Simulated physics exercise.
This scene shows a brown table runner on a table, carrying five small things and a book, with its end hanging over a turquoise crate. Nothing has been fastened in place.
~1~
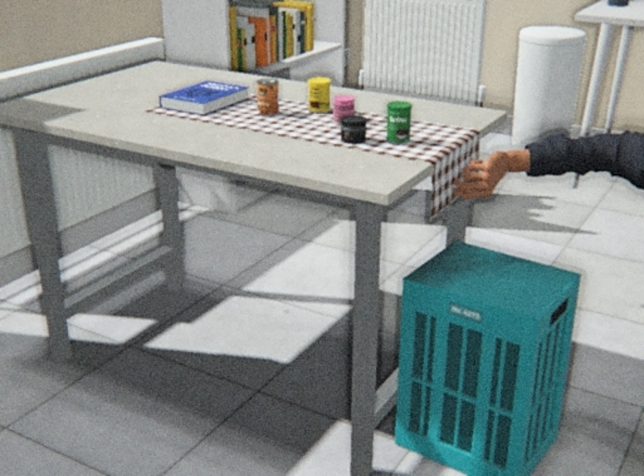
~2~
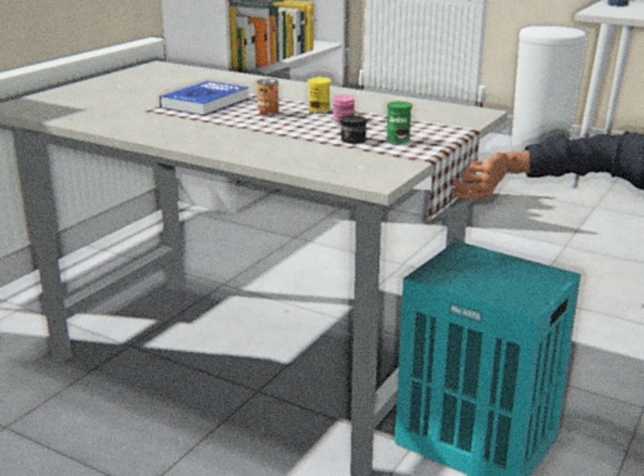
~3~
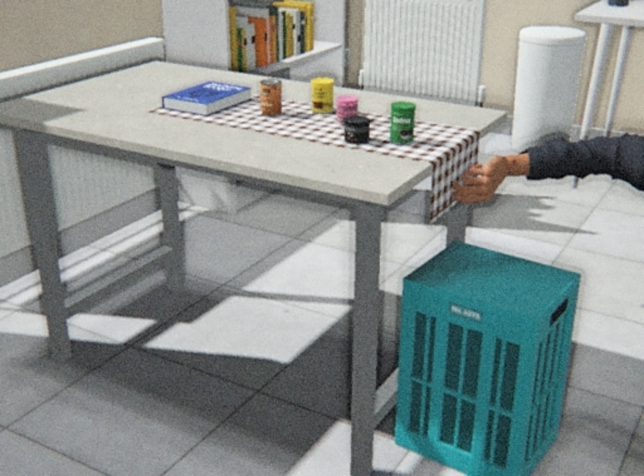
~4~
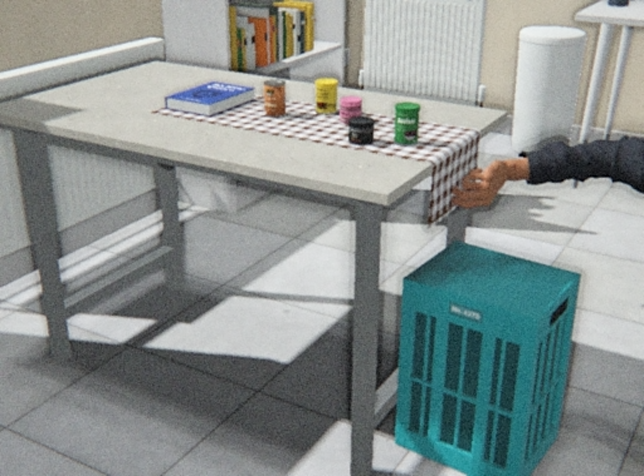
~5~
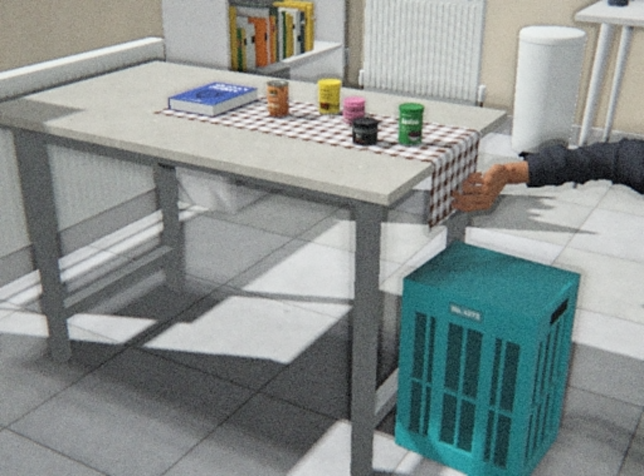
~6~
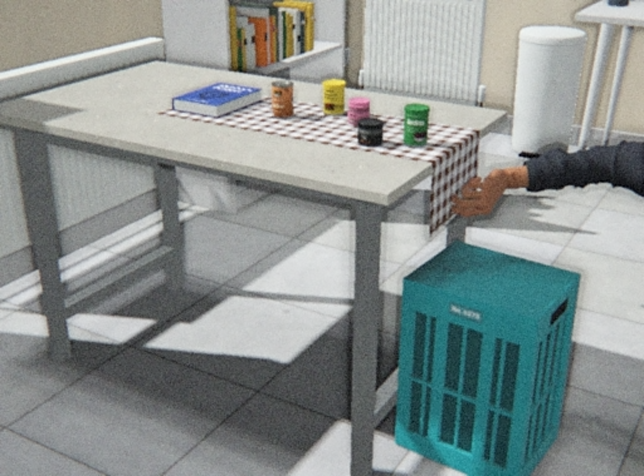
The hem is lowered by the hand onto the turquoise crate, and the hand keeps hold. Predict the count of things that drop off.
Count: One.
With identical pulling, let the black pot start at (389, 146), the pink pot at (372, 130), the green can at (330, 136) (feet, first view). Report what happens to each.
Black pot: Off. Pink pot: Still up. Green can: Still up.
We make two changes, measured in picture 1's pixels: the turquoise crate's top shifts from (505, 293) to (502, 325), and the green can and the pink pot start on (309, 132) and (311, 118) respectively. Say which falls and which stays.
Outcome for the green can: It stays. Outcome for the pink pot: It stays.
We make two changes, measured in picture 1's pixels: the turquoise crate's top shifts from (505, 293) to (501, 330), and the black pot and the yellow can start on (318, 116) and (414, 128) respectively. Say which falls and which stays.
As for the black pot, it stays in place; as for the yellow can, it leaves the top.
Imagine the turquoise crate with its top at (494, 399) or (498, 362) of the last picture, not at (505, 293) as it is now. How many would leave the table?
The count comes out 4 and 3.
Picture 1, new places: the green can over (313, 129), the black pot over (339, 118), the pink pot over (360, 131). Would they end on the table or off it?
The green can stays put, the black pot stays put, the pink pot stays put.
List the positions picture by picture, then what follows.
Hem (430, 221); green can (400, 104); black pot (354, 118); pink pot (344, 98); yellow can (320, 80); orange can (268, 81); top of the crate (505, 293), in the first picture.
Hem (428, 220); green can (400, 104), in the second picture.
Hem (430, 225); black pot (358, 119), in the third picture.
Hem (427, 229); pink pot (351, 99); top of the crate (505, 293), in the fourth picture.
Hem (429, 233); yellow can (330, 82), in the fifth picture.
Hem (429, 239); green can (417, 107); black pot (371, 121); pink pot (359, 100); yellow can (334, 82); orange can (282, 83), in the sixth picture.
Early on, hem near (453, 238); all still up.
Midway, hem on the crate; green can gone.
Finally, hem on the crate; green can gone. Over the edge go one.
